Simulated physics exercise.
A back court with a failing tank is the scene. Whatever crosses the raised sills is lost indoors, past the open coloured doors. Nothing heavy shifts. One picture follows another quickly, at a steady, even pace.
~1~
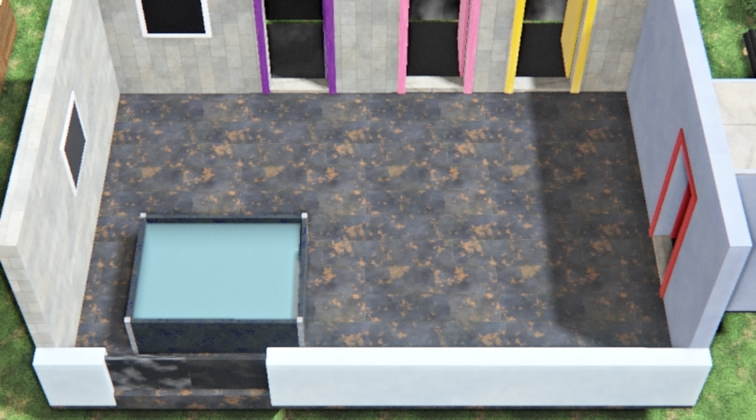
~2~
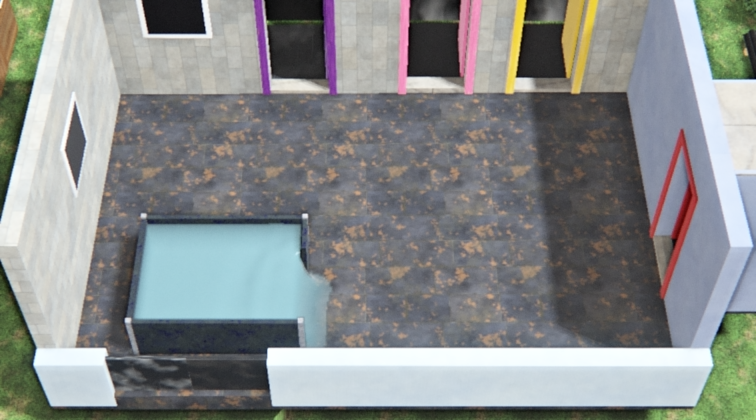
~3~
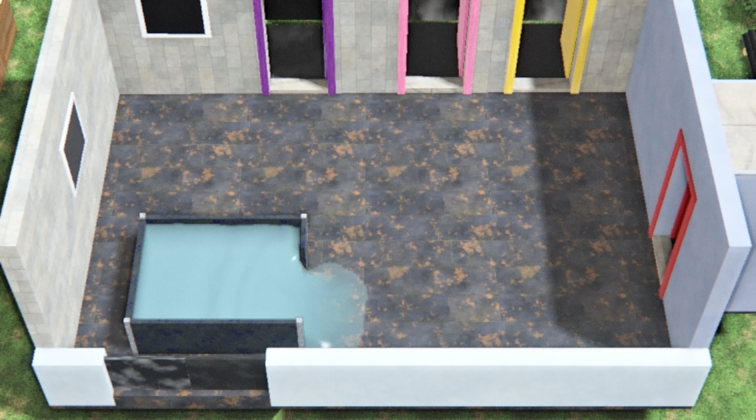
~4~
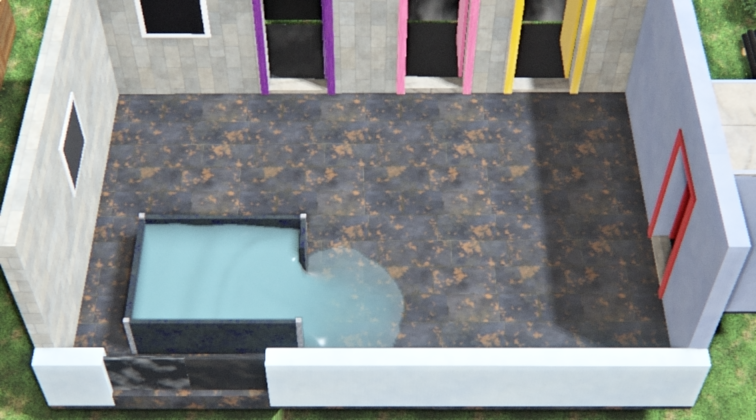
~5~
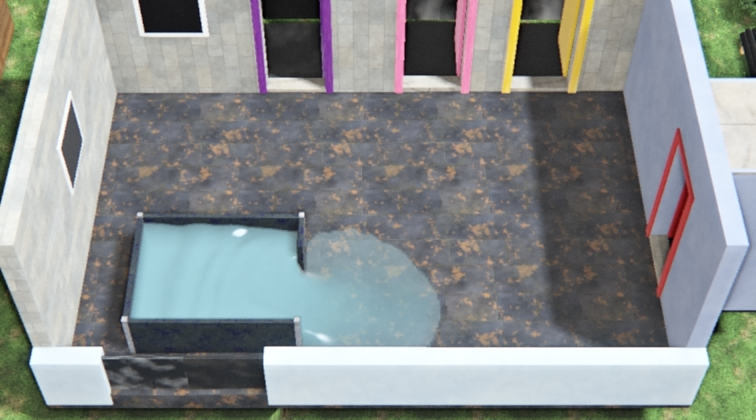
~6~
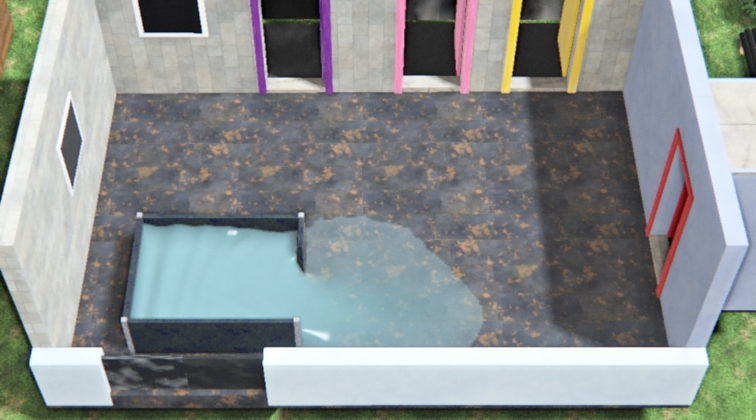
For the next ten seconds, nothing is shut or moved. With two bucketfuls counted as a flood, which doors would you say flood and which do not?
Result: Pink door: Not over the line on that one. Yellow door: Over the line on that one. Red door: Over the line on that one. Purple door: Not over the line on that one.
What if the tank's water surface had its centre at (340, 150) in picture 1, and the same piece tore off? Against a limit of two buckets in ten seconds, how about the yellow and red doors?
Yellow: Above the mark; red: Above the mark.
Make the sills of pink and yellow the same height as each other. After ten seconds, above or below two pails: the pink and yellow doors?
Result: Pink door remains below the limit; yellow door crosses the threshold.
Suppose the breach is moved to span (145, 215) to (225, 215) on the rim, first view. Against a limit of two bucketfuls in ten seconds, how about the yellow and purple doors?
Outcome - yellow door comes in lower, purple door breaks the threshold.
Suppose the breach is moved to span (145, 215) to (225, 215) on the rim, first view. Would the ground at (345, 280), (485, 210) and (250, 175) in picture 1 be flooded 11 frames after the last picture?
Following the listed order, the three come out not reached, not reached and reached by the spill.
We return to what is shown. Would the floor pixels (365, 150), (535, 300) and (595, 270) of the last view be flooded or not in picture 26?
First spared, then swamped, then swamped.
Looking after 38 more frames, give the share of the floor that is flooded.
Roughly 60 percent, I reckon.
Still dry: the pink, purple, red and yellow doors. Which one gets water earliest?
My answer: The one in red.
A moment on, water covers 30 % of the floor; the pink door not reached, the yellow door not reached, the red door not reached, the purple door not reached.
Next, water covers 40 % of the floor; the pink door not reached, the yellow door not reached, the red door under two buckets in, the purple door not reached.
Then, water covers 50 % of the floor; the pink door not reached, the yellow door not reached, the red door far over two buckets in, the purple door not reached.
Later, water covers 60 % of the floor; the pink door wet at the sill, nothing in, the yellow door over two buckets in, the red door far over two buckets in, the purple door not reached.
In the end, water covers 95 % of the floor; the pink door wet at the sill, nothing in, the yellow door far over two buckets in, the red door far over two buckets in, the purple door wet at the sill, nothing in.
